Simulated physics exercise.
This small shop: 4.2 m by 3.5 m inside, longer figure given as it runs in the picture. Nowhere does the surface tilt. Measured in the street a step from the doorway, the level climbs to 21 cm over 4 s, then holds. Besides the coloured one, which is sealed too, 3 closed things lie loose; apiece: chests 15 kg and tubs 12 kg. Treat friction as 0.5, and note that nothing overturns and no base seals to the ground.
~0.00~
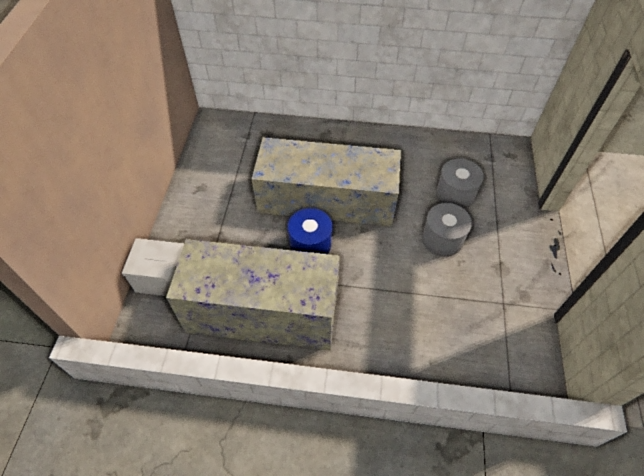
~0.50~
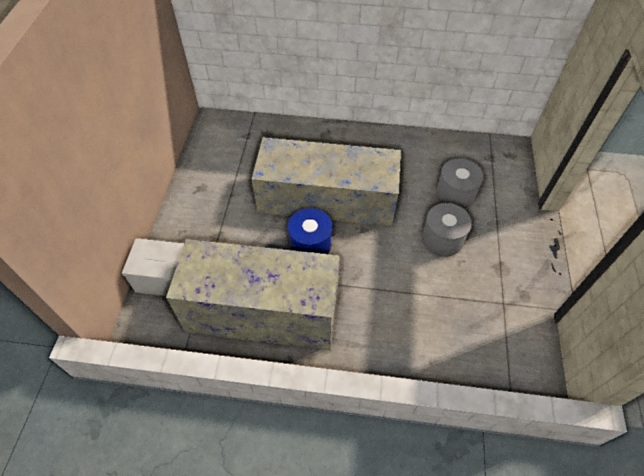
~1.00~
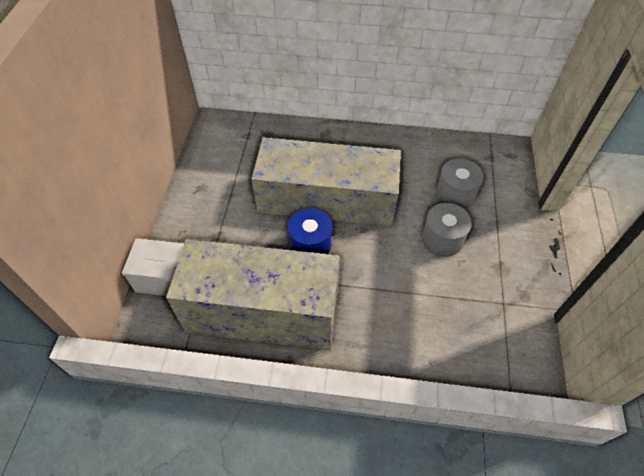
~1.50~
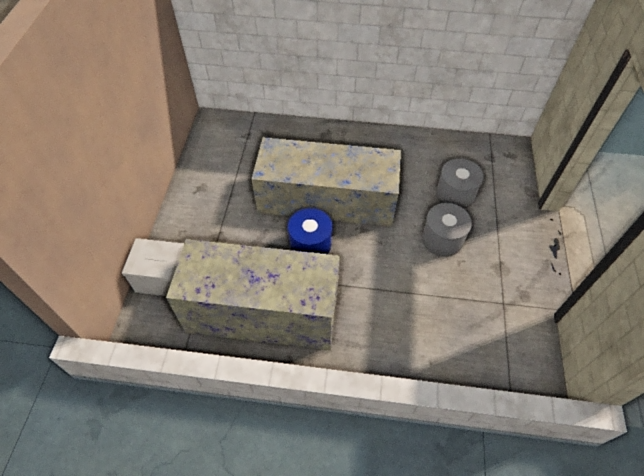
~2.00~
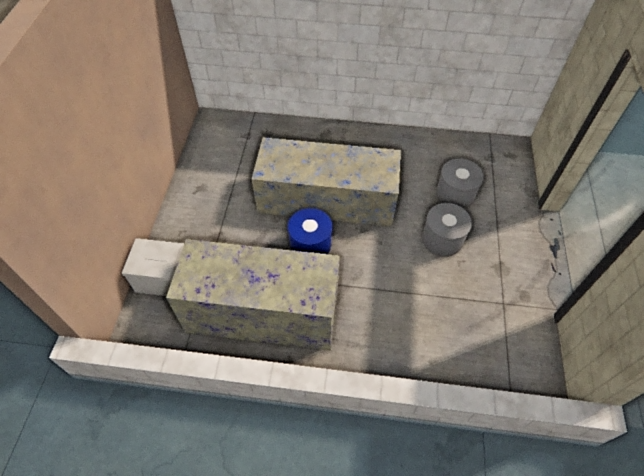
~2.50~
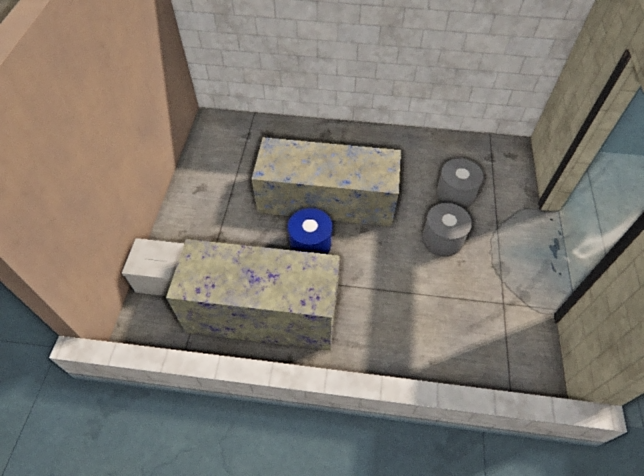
A small shop with a level concrete floor and a pale brick back wall is seen from a fixed viewpoint high above. Two mottled yellowish blocks stand left of centre with a blue tub between them, a white chest at far left and two grey tubs to the right. Bluish water covers the ground outside, then spreads through the right-hand doorway onto the nearby floor, while every object stays still.
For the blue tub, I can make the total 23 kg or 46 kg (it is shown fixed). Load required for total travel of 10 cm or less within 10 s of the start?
Just the heavier choice passes.
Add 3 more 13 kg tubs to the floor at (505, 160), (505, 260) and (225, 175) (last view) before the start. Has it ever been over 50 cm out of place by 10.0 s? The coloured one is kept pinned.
Result, in turn - falls shy; exceeds it; falls shy.
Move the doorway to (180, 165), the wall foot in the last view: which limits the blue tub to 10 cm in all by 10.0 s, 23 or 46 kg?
The answer is that the lesser mass suffices.
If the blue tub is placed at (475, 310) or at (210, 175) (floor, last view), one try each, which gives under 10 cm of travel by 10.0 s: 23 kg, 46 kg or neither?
The first time the lesser option suffices; the second time the lesser option suffices.
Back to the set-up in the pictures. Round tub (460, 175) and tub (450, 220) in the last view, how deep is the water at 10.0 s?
First about 6 cm, second about 12 cm.
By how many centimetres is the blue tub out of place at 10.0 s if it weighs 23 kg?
Close to 40 centimetres.
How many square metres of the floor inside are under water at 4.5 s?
Close to 5.5 m2, I'd say.
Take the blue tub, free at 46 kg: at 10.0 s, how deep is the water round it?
Something like 9 centimetres.
After 3.5 s the blue tub would be 0 cm from its start with 23 kg and 0 cm from its start with 46 kg; 0 cm of water round it then.
After 4.5 s the blue tub would be 0 cm from its start with 23 kg and 0 cm from its start with 46 kg; 1 cm of water round it then.
After 7.0 s the blue tub would be 7 cm from its start with 23 kg and 0 cm from its start with 46 kg; 7 cm of water round it then.
After 10.0 s the blue tub would be 38 cm from its start with 23 kg and 0 cm from its start with 46 kg; 9 cm of water round it then.
